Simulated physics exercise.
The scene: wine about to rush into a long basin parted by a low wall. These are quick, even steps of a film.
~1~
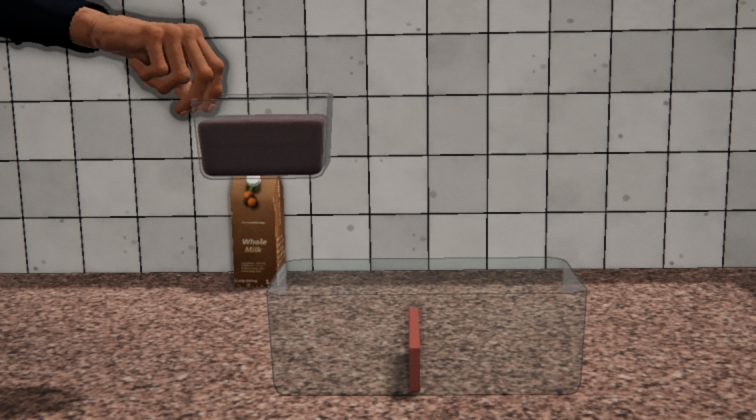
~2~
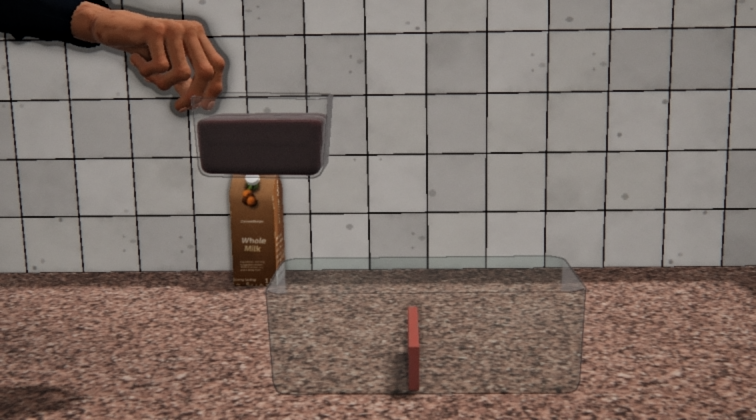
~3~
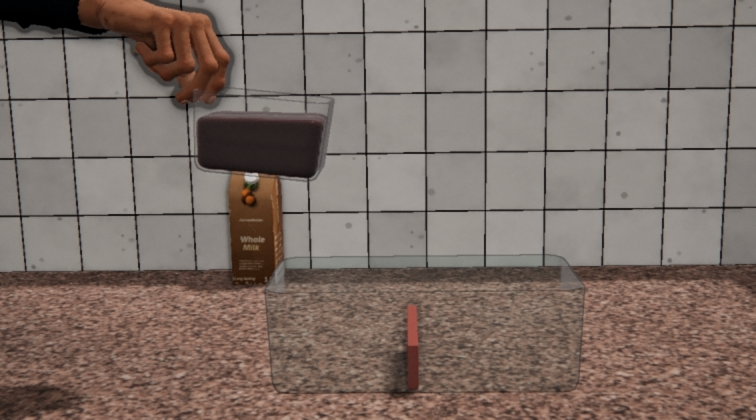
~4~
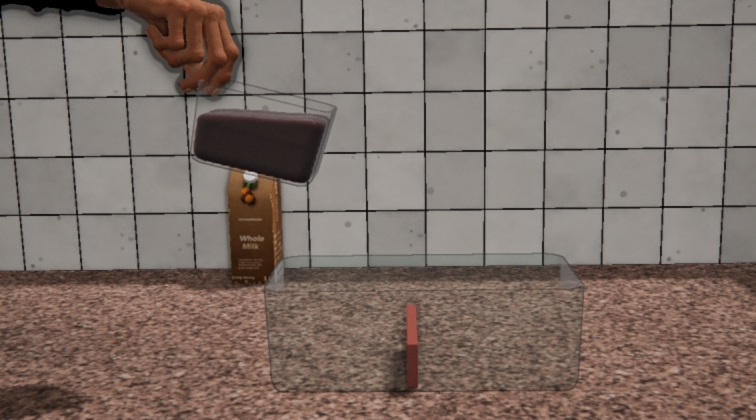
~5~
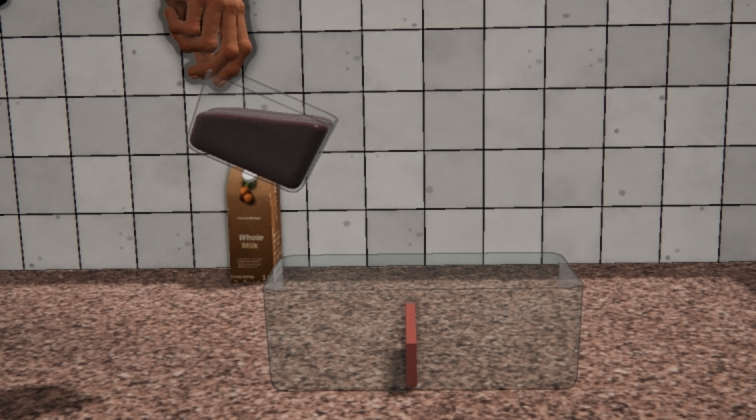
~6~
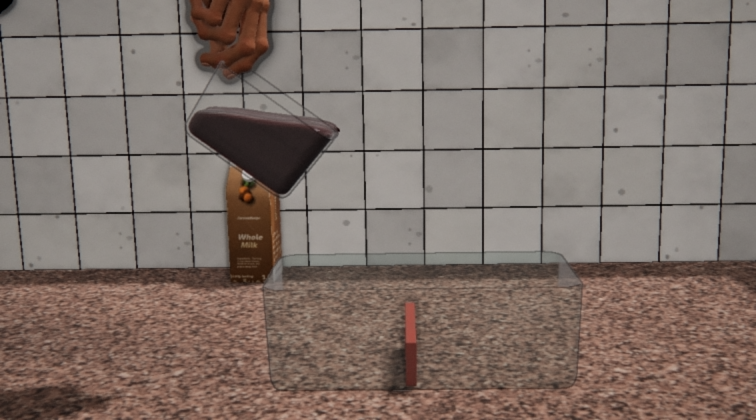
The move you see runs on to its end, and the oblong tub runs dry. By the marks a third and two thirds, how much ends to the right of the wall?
The share right of the wall is not even a third.
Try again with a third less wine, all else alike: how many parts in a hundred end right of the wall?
Roughly 10 in a hundred.
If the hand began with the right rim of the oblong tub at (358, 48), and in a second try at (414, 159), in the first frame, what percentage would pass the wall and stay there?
Near 55 % and 80 %.
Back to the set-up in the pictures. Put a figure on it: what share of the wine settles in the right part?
Near 10 %.
A moment on, the tilt is 103° and 22 per cent is still to pour, 26 is left of the wall and 0 right of it.
Next, the tilt is 108° and 3 per cent is still to pour, 84 is left of the wall and 1 right of it.
Then the tilt is 108° and 0 per cent is still to pour, 81 is left of the wall and 9 right of it.
Later the tilt is 108° and 0 per cent is still to pour, 83 is left of the wall and 10 right of it.
Finally, 82 per cent lies left of the wall, 11 right of it and 7 outside.
